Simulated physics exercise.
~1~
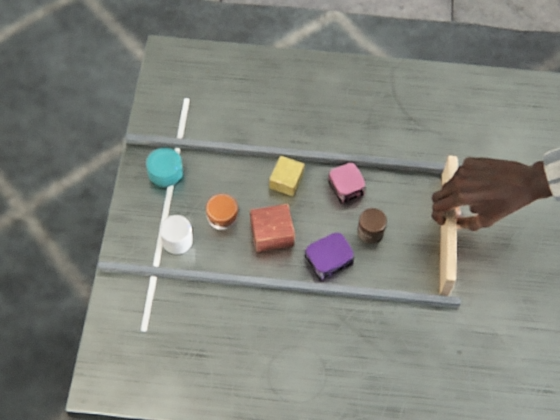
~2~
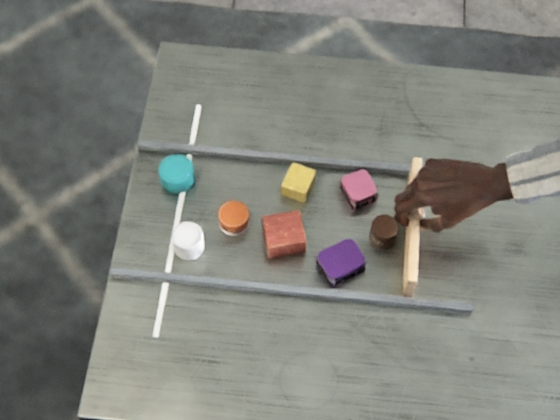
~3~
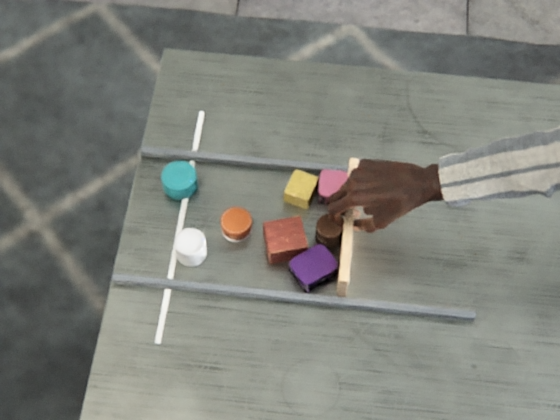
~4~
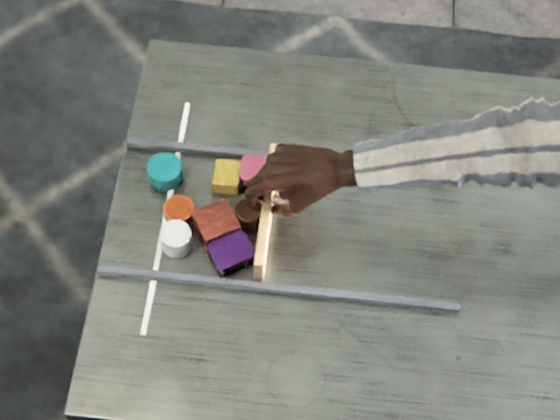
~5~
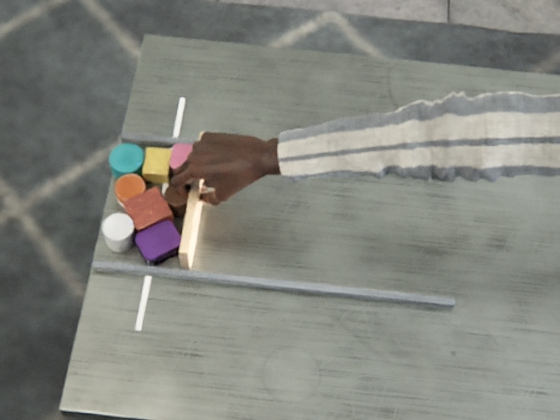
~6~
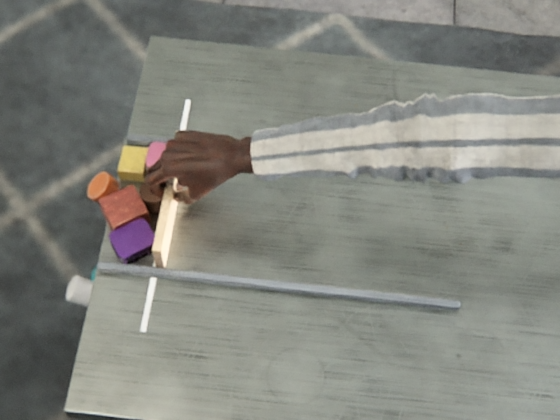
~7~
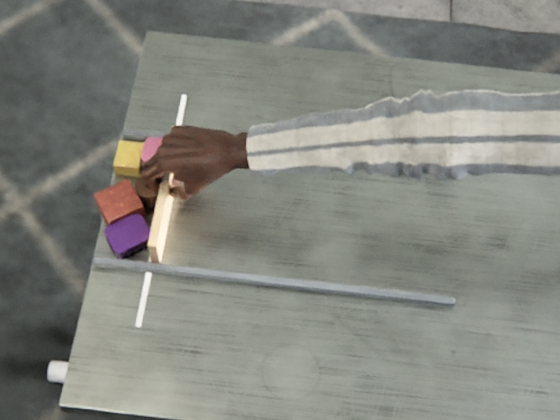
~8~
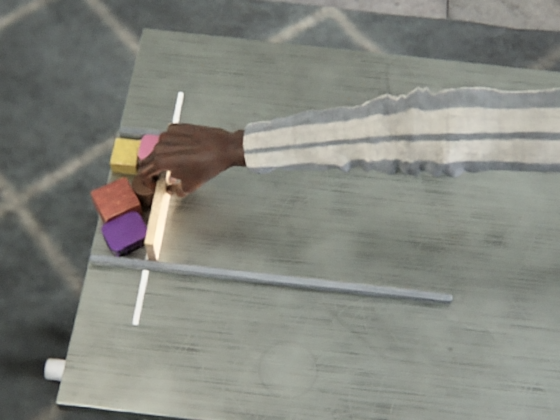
On a grey tabletop crossed by a strip of white tape, eight small objects sit scattered between two rails, with a hand holding an upright wooden board at their right. The hand slides the board left, gathering the brown tub, purple case and pink case, then pressing them toward the red and yellow blocks. The crowded group pushes the orange pot, white lid and turquoise lid toward the table's left edge. The white and turquoise lids go over first, and the orange pot follows. The board stops just past the tape, leaving five objects bunched at the edge.
